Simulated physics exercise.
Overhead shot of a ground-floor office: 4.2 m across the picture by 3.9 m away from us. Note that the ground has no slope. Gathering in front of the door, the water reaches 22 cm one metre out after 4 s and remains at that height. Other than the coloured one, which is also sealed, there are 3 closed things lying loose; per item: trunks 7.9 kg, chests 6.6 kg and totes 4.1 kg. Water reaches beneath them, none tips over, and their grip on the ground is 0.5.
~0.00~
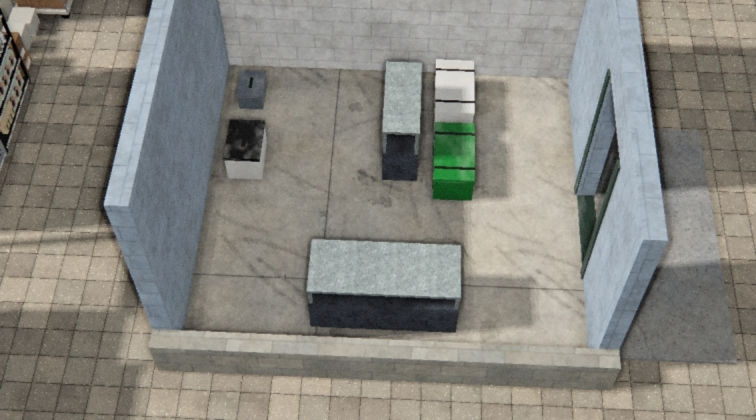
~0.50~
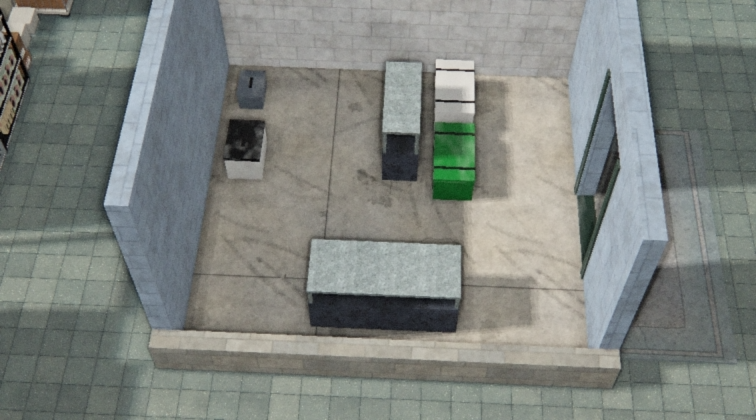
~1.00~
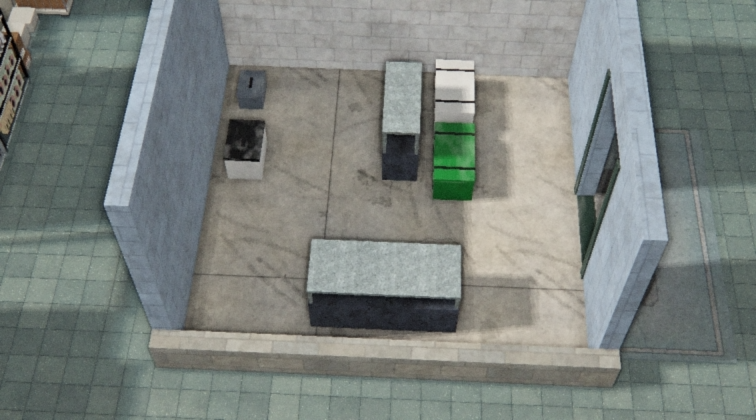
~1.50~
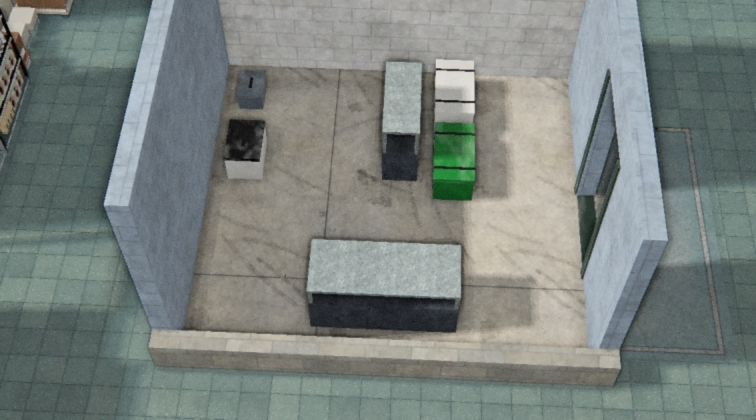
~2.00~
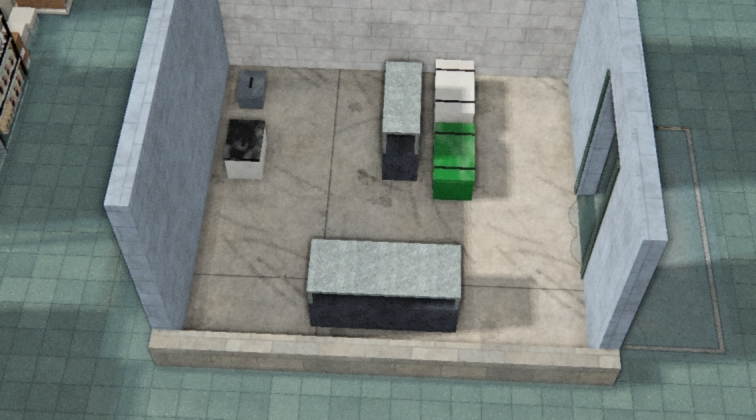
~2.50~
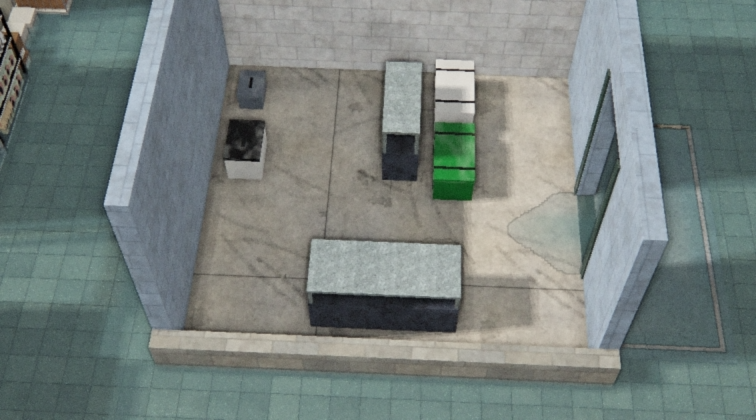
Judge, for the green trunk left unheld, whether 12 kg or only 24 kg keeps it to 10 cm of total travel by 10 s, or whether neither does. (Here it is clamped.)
Judgement: Neither suffices.
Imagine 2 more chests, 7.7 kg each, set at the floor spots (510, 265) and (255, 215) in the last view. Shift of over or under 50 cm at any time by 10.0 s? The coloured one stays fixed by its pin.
Respectively, exceeded and exceeded.
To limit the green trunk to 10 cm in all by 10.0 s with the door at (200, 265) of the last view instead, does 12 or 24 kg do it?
If so, both fall short.
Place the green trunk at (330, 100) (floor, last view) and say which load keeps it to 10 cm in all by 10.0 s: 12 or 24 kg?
Short answer: No load.
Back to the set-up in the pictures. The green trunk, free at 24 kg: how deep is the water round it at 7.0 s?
5 cm, roughly.
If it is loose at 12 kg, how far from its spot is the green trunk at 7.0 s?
I'd put it at roughly 20 cm.
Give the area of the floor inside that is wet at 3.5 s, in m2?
I'd put it close to 3.0 m2.
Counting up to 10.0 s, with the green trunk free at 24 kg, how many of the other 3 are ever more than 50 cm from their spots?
The total is 2.
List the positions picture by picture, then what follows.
In the first picture, the green trunk at (455, 151) rests on the ground; 0.0 m2 under water; 0 of 4 have shifted.
In the second picture, the green trunk at (455, 151), on the bottom; 0.0 m2 under water; 0 of 4 have shifted.
In the third picture, the green trunk at (455, 151) rests on the ground; water covers 0.0 m2; 0 of 4 have shifted.
In the fourth picture, the green trunk at (455, 151), on the bottom; 0.0 m2 under water; 0 of 4 have shifted.
In the fifth picture, the green trunk at (455, 151), on the bottom; water covers 0.0 m2; 0 of 4 have shifted.
In the sixth picture, the green trunk at (455, 151) rests on the ground; water covers 0.5 m2; 0 of 4 have shifted.
After 3.5 s the green trunk would be 0 cm from its start with 12 kg and 0 cm from its start with 24 kg; 2 cm of water round it then.
After 4.5 s the green trunk would be 18 cm from its start with 12 kg and 4 cm from its start with 24 kg; 4 cm of water round it then.
After 7.0 s the green trunk would be 18 cm from its start with 12 kg and 17 cm from its start with 24 kg; 5 cm of water round it then.
After 10.0 s the green trunk would be 61 cm from its start with 12 kg and 17 cm from its start with 24 kg; 5 cm of water round it then.
